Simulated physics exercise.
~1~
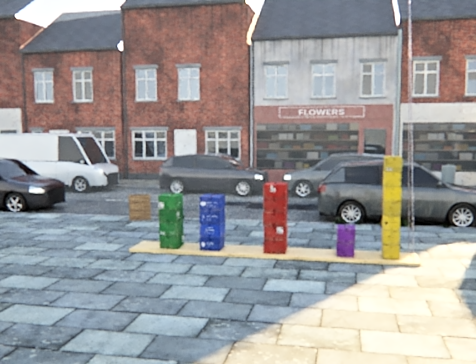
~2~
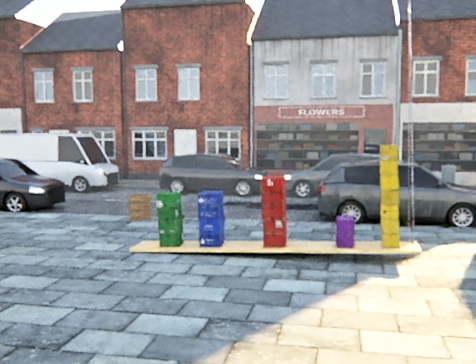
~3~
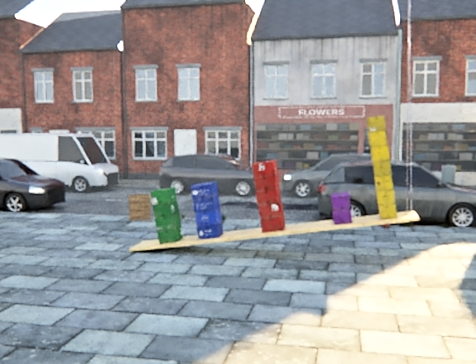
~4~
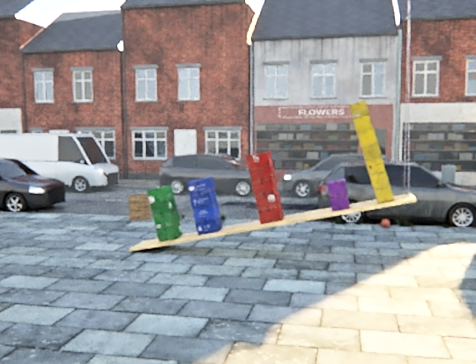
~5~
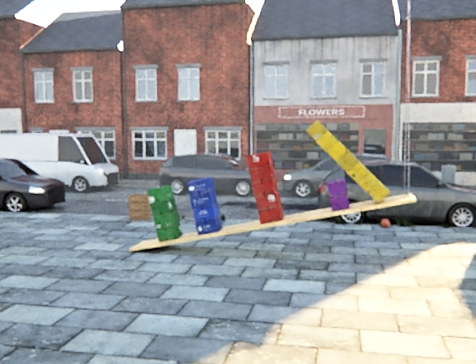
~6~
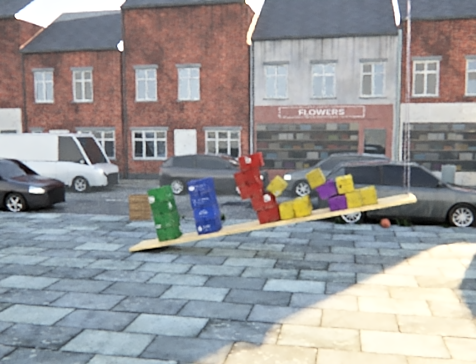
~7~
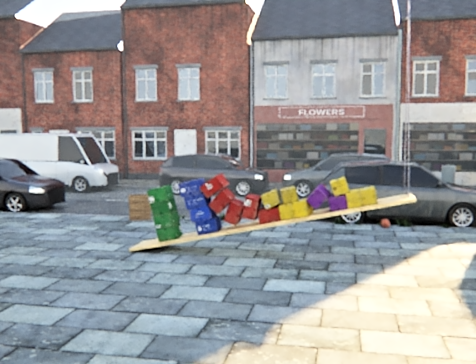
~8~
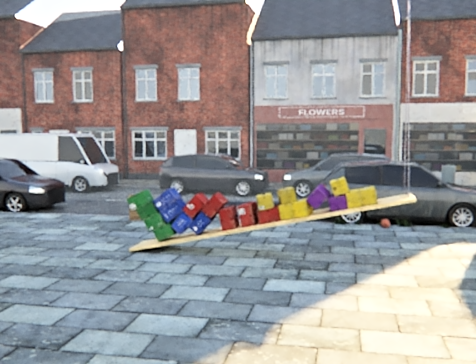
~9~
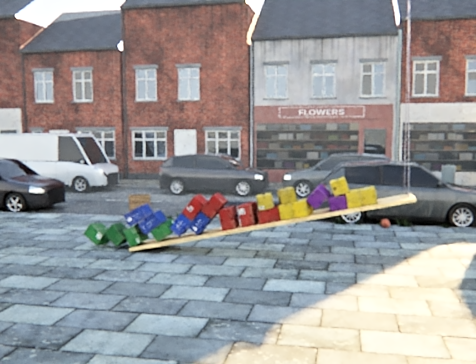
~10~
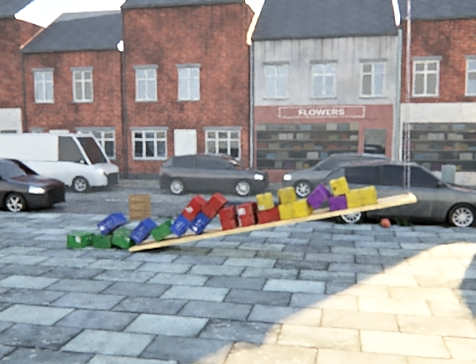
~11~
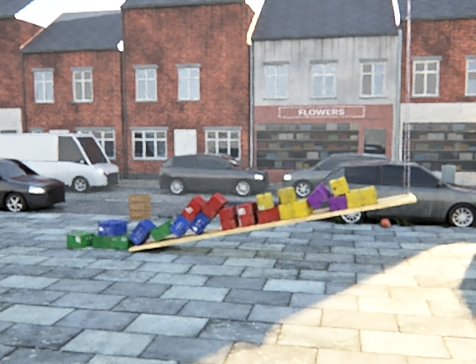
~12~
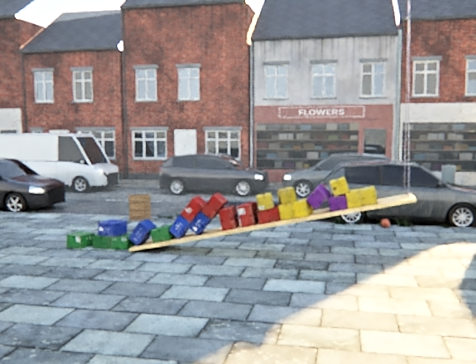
The right end of a flat board rose gently, leaning five coloured stacks of cartons leftward until the tall yellow one toppled into the purple and red; the blue and green then collapsed too, leaving cartons strewn down the slope and onto the paving.
